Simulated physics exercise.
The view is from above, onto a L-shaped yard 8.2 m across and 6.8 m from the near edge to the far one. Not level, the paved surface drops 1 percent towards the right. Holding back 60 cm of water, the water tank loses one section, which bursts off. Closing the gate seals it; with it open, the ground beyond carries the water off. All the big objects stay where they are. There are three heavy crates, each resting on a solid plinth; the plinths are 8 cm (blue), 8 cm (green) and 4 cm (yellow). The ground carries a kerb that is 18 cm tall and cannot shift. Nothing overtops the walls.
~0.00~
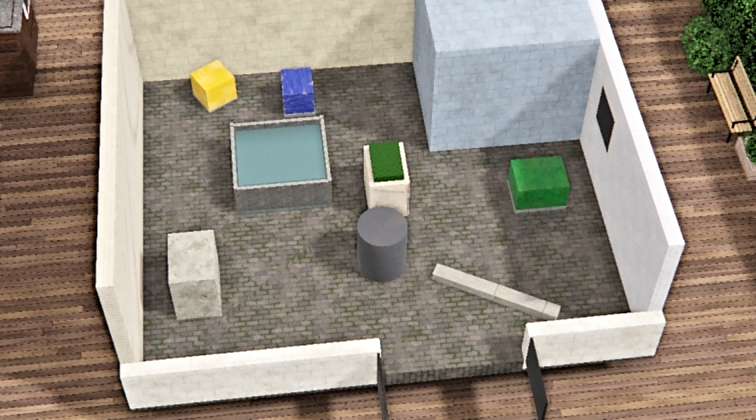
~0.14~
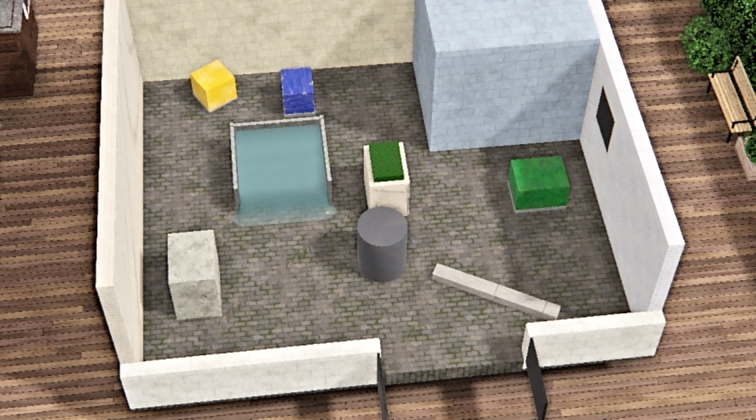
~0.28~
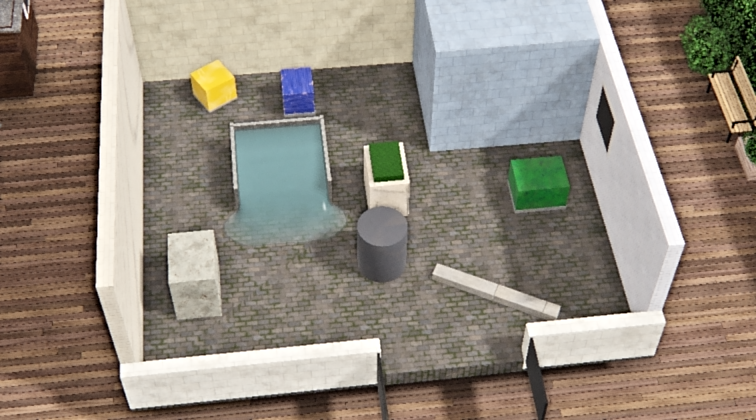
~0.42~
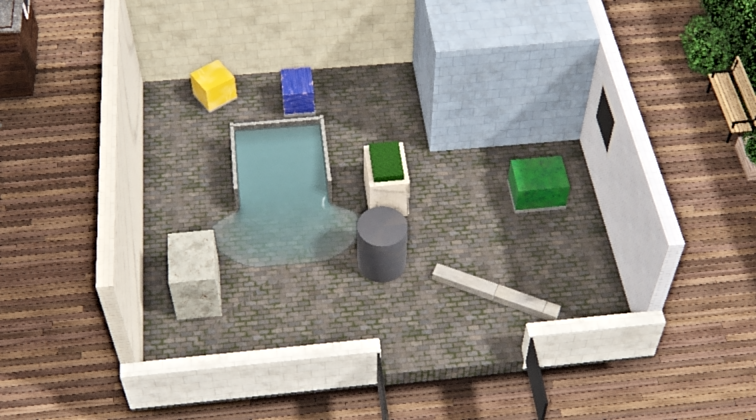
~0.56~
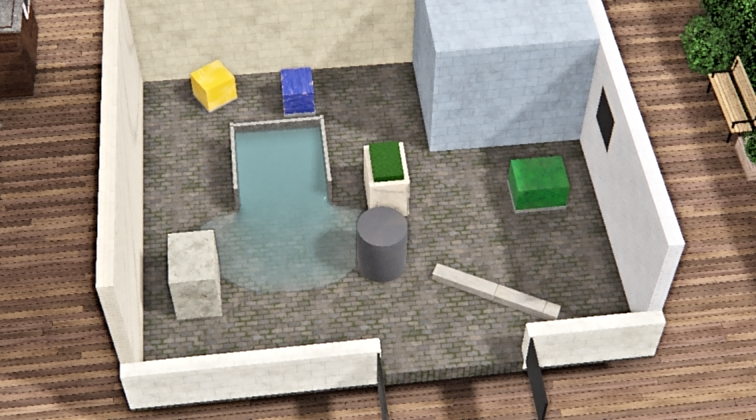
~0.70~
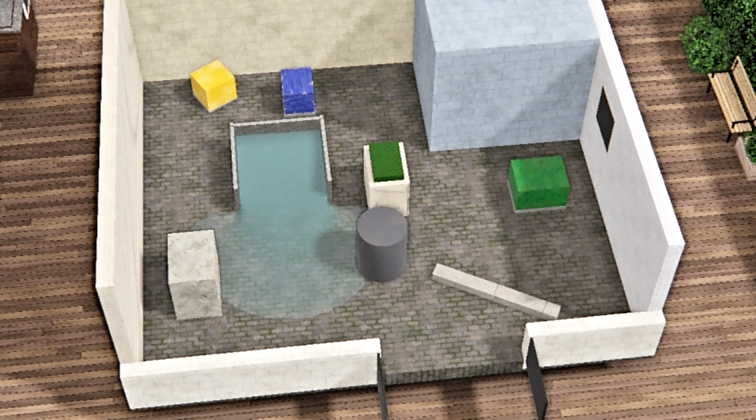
The footage shows a walled, paved yard with coloured blocks and a grey cylinder around a tank of still water; the tank's near side opens, and water pours out, spreading across the paving between a pale block and the cylinder.
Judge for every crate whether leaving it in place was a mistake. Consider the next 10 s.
For the blue crate it was no mistake; for the green crate it was no mistake; for the yellow crate it was a mistake.
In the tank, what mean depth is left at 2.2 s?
It averages close to 14 cm.
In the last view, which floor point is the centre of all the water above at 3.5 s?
(290, 292).
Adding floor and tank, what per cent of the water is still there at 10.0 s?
Still there: Roughly 78 %.
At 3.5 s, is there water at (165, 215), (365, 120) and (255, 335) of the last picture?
Going through the three points: Awash, then not yet touched, then awash.
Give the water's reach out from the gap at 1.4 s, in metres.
About 3.8 m.
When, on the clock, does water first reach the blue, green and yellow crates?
Blue: 7.0 s; green: 3.0 s; yellow: 6.0 s.
After 1.4 s water covers 25 % of the floor and is deepest (26 cm) near (288, 370); blue plinth not reached, green plinth not reached, yellow plinth not reached.
After 2.2 s water covers 30 % of the floor and is deepest (28 cm) near (321, 367); blue plinth not reached, green plinth not reached, yellow plinth not reached.
After 3.5 s water covers 40 % of the floor and is deepest (18 cm) near (155, 383); blue plinth not reached, green plinth reached, yellow plinth not reached.
After 6.0 s water covers 55 % of the floor and is deepest (10 cm) near (525, 348); blue plinth not reached, green plinth reached, yellow plinth not reached.
After 10.0 s water covers 80 % of the floor and is deepest (7 cm) near (576, 152); highest at the blue plinth 5 cm, highest at the green plinth 5 cm, highest at the yellow plinth 7 cm.
